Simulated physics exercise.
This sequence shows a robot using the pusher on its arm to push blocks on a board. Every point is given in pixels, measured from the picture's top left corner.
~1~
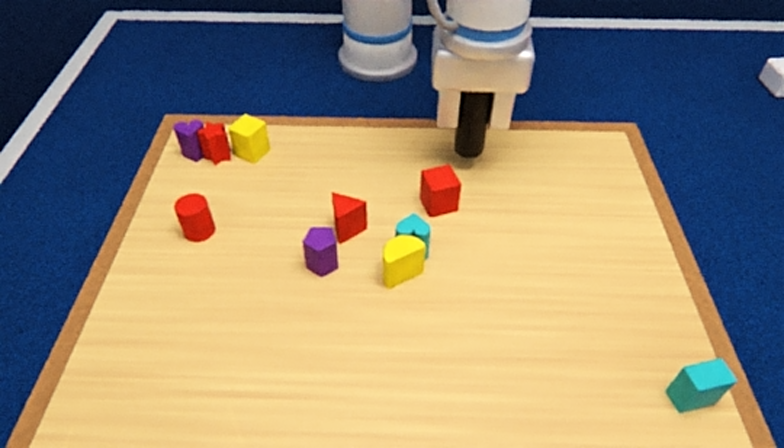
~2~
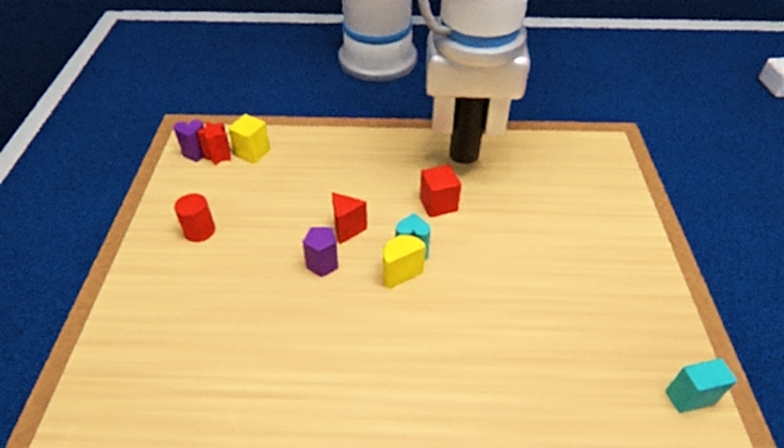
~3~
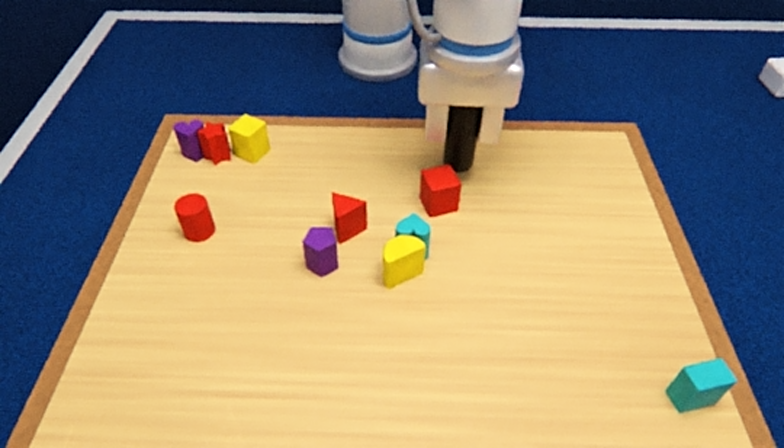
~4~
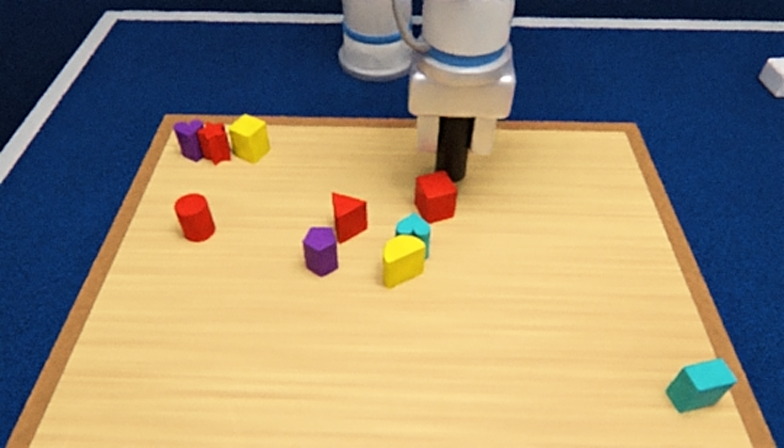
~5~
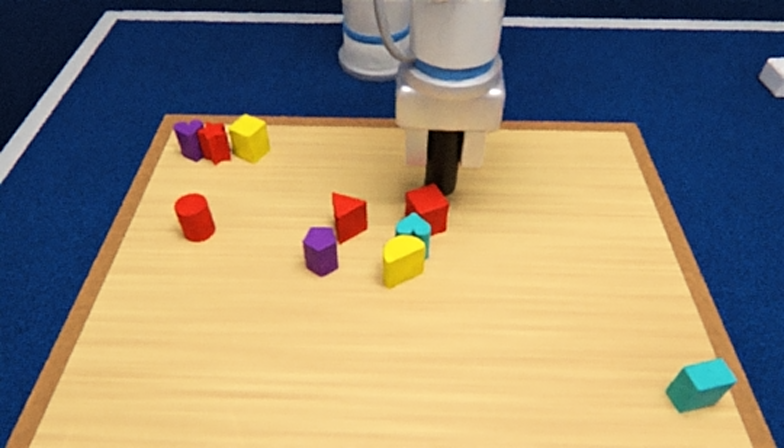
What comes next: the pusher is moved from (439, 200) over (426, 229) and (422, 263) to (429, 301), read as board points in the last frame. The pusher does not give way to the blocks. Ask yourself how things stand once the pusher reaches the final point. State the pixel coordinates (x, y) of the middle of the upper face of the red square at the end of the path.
The red square ends near (403, 302).
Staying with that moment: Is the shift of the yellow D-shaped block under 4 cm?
No, that is not what happens.
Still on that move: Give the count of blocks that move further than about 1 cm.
I expect three or more blocks to move.
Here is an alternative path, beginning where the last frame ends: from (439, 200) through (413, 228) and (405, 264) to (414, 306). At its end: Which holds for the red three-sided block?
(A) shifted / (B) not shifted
It's B.
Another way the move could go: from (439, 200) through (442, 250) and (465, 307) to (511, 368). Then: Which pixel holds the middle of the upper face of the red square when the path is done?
That would be at about pixel (412, 236).
The first path, step by step. One third of the way, pusher (427, 215); yellow D-shaped block (388, 273); turquoise heart block (397, 251); red square (417, 231).
Two thirds of the way, pusher (423, 249); yellow D-shaped block (365, 307); turquoise heart block (381, 285), turned 15° clockwise; red square (407, 267).
At the end, pusher (430, 287); red three-sided block not moved; yellow D-shaped block (339, 326), turned 25° clockwise; turquoise heart block (367, 308), turned 45° clockwise; red square (403, 302), turned 30° clockwise.
